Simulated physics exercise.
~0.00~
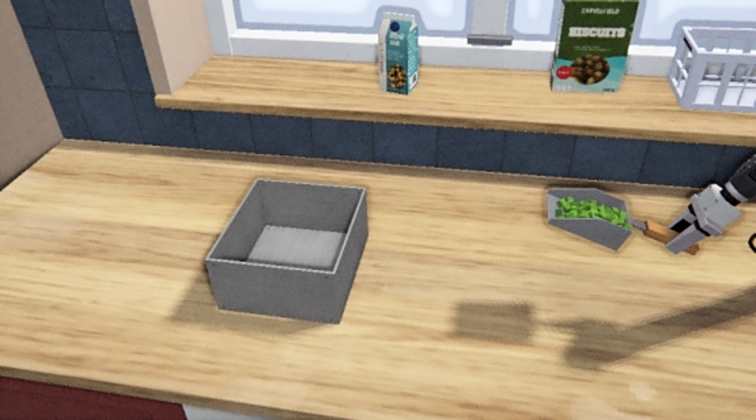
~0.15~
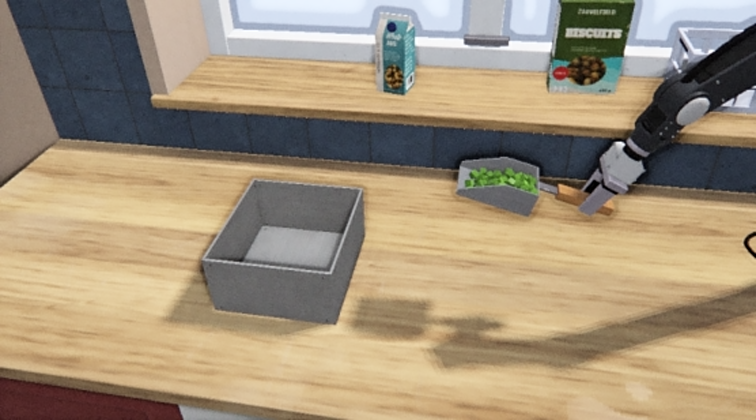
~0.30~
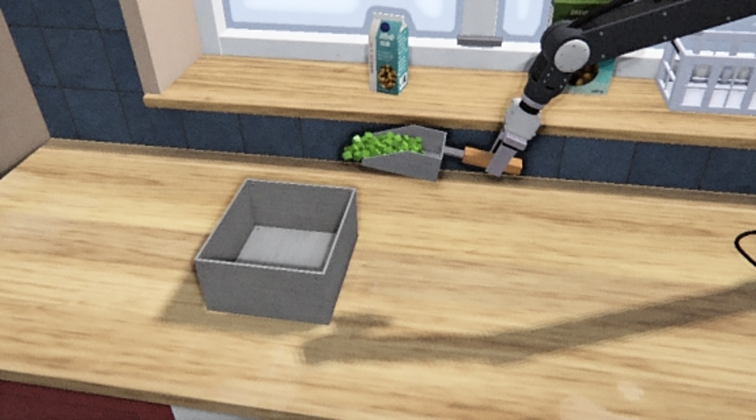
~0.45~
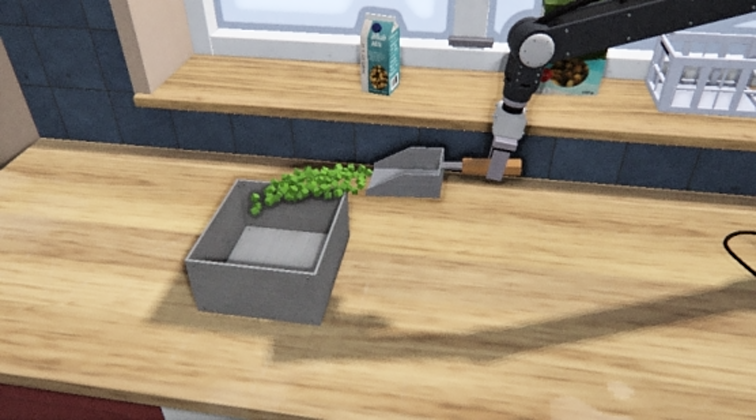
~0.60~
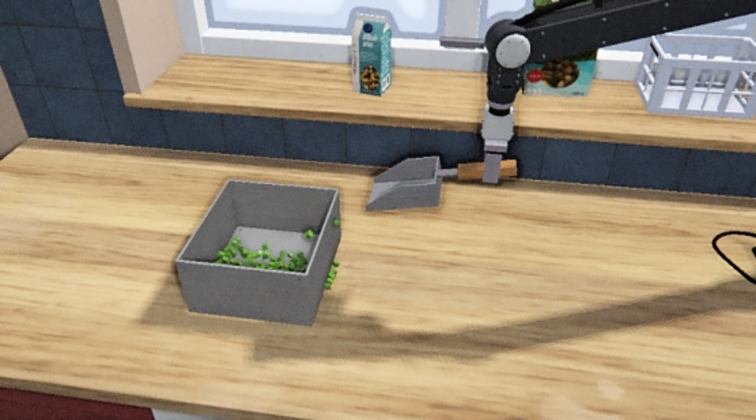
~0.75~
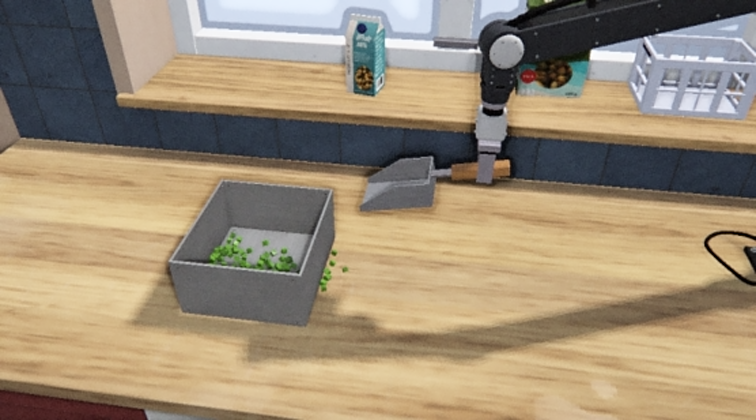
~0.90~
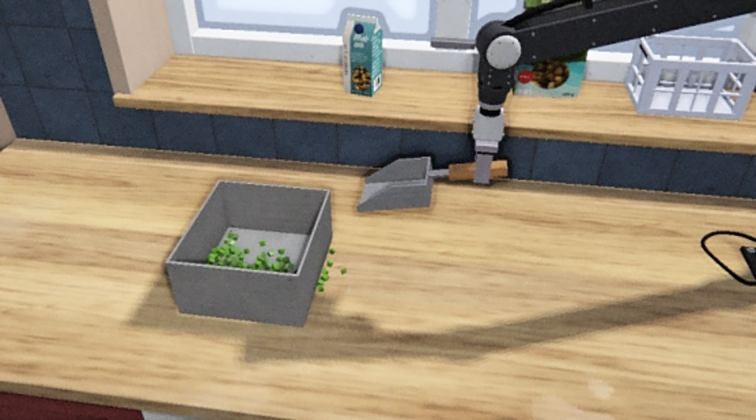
In this clip, a robotic arm carries a scoop of green vegetable pieces left across a wooden counter, then tips it toward a gray open bin. The pieces pour out, most landing inside while a few end up beside it, and the emptied scoop comes to rest.
